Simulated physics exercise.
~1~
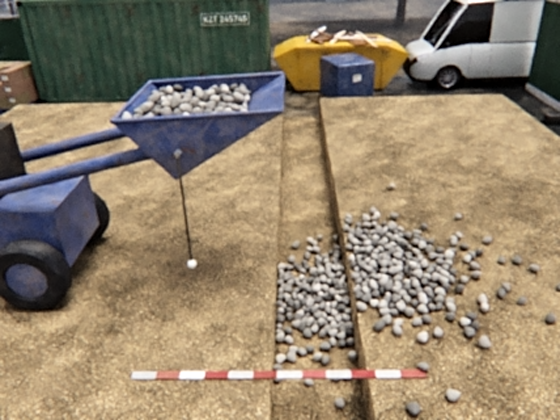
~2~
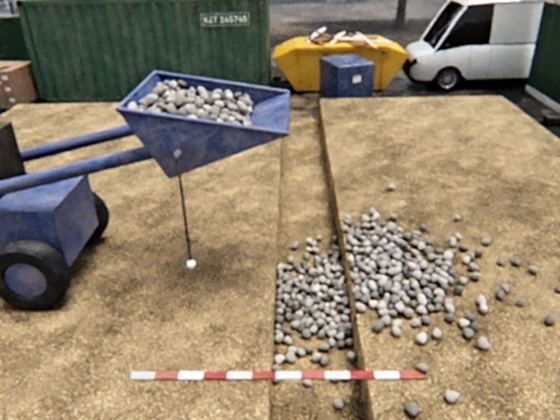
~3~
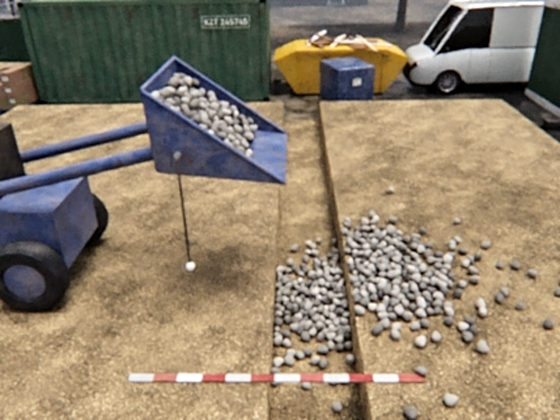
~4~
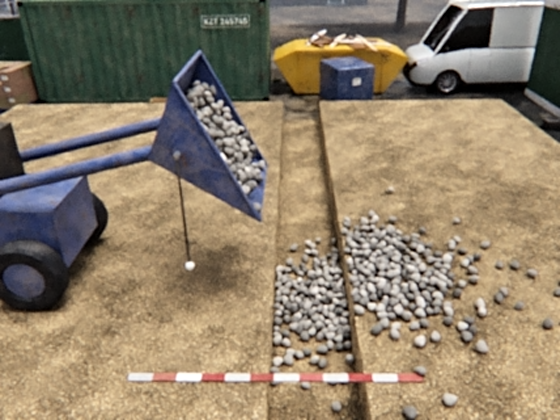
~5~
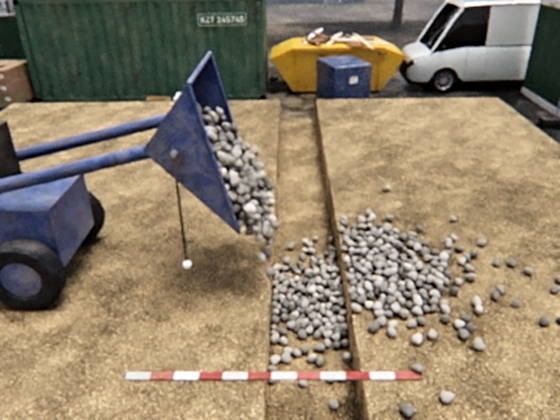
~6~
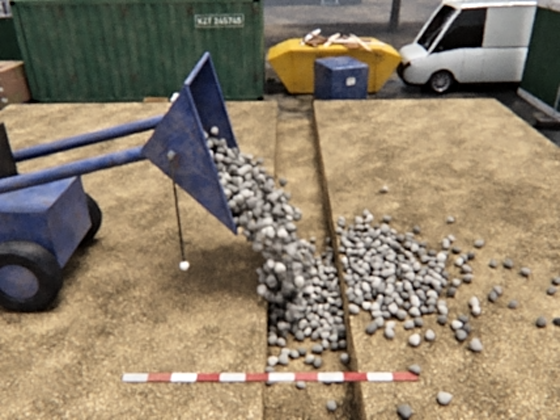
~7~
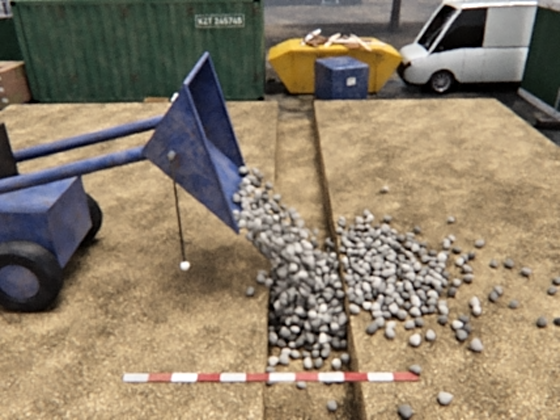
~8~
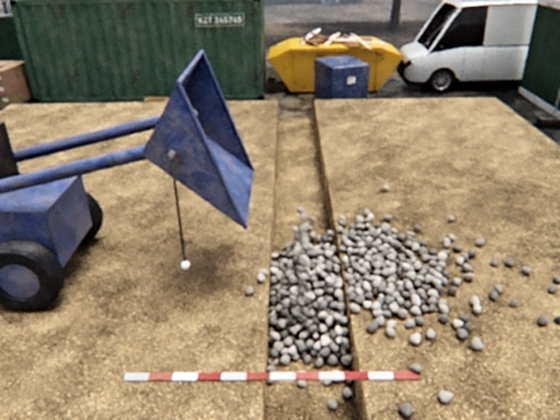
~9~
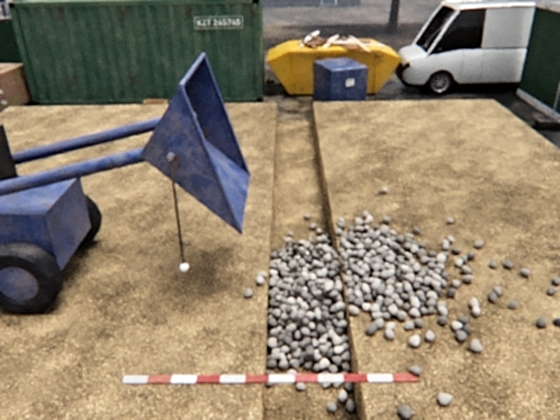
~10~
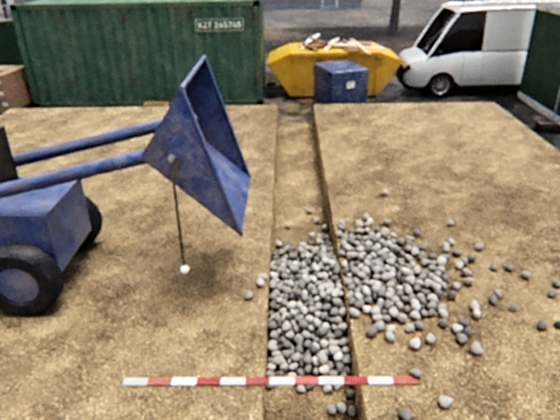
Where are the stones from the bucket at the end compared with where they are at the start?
At the start the stones sit in the raised blue bucket on the left. By the end they lie lower down and further right, nearly all of them in the trench with the earlier stones.
